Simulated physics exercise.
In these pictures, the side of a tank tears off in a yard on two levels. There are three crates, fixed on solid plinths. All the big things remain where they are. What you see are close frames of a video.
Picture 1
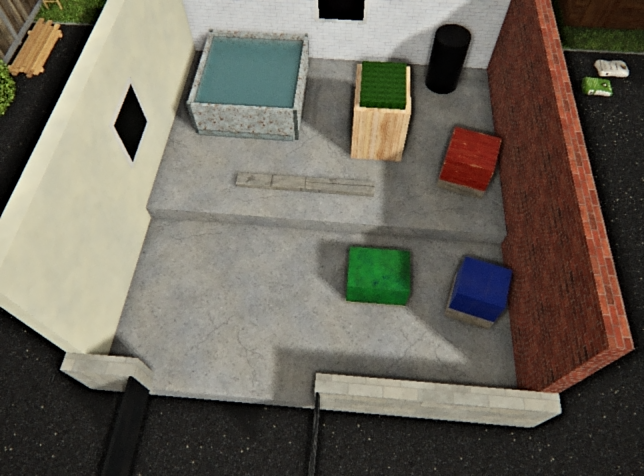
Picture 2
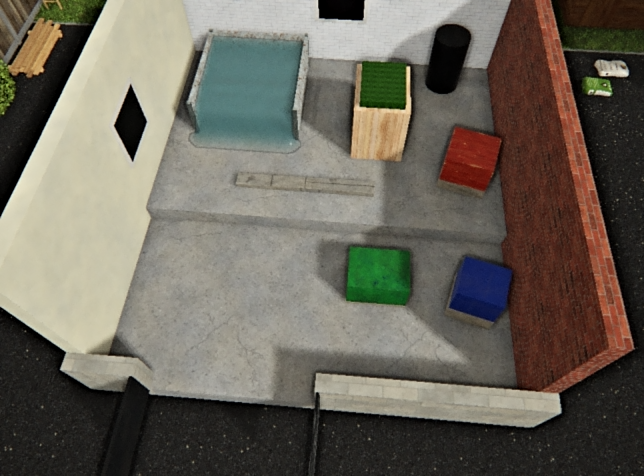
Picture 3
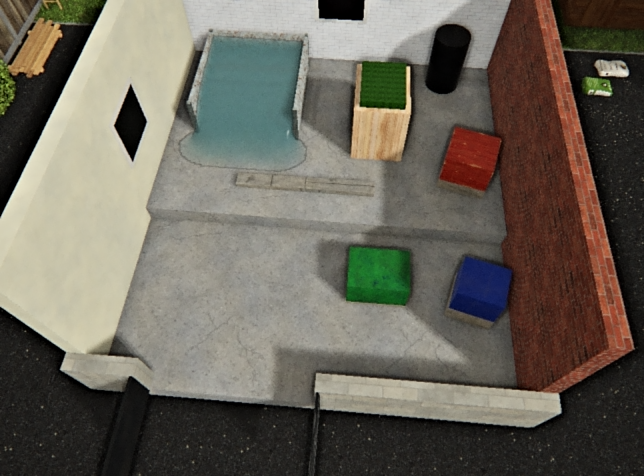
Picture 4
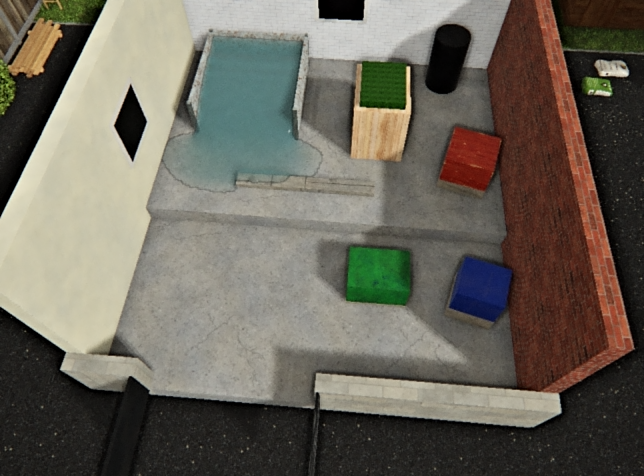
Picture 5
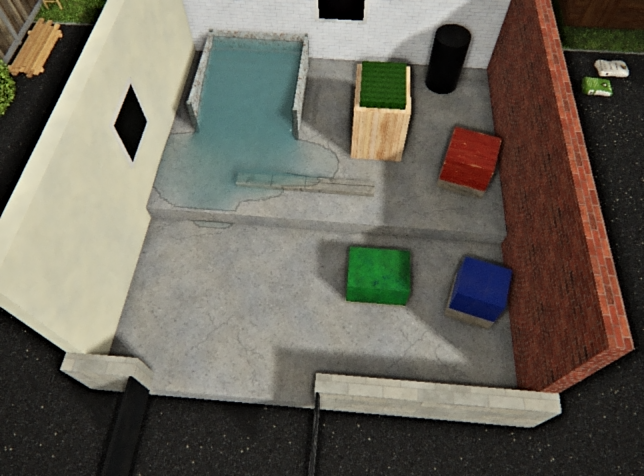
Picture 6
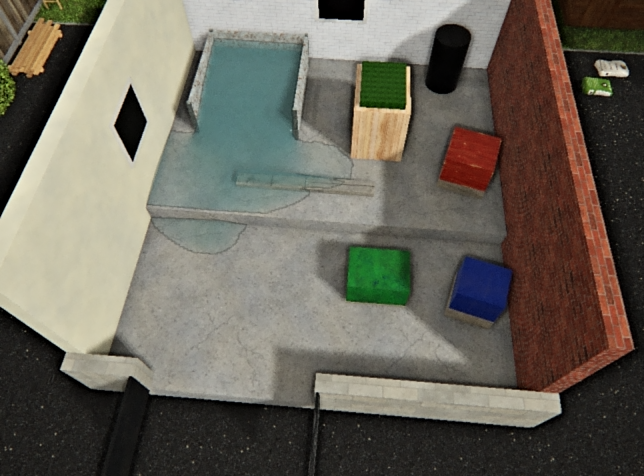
Water pouring from the open front of a tank, spreading across the upper level and spilling over the step onto the lower yard.
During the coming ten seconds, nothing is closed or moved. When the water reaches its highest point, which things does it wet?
Result: The green crate is not above the water; the blue crate stays above the water; the red crate stays above the water.
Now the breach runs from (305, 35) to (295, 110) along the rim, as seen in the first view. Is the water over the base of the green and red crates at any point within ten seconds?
The green crate is reached, the red crate is reached.
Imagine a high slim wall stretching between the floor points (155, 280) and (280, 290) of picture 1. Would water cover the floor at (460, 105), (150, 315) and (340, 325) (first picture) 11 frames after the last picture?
Outcome by spot, in order - unwatered, watered, watered.
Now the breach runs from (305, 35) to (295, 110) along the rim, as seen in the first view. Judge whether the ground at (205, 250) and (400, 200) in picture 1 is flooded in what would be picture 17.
Going in the order you asked, the first is never reached and the second is drenched.
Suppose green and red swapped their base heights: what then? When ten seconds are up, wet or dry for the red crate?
Well, the red one is inundated then.
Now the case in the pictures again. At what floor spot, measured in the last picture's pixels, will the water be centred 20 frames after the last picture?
Centre: Close to (258, 209).
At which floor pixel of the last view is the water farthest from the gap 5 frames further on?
The farthest wet point should be near (141, 371).
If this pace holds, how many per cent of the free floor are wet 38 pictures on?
It works out to about 80 in a hundred.
A moment on, water covers 40 % of the floor; the green crate water round its plinth, the blue crate not reached, the red crate water round its plinth.
Next, water covers 60 % of the floor; the green crate water round its plinth, the blue crate not reached, the red crate water round its plinth.
Then, water covers 70 % of the floor; the green crate water round its plinth, the blue crate water round its plinth, the red crate water round its plinth.
Later, water covers 80 % of the floor; the green crate water round its plinth, the blue crate water round its plinth, the red crate water round its plinth.
In the end, water covers 85 % of the floor; the green crate was topped, the blue crate stayed above the water, the red crate stayed above the water.
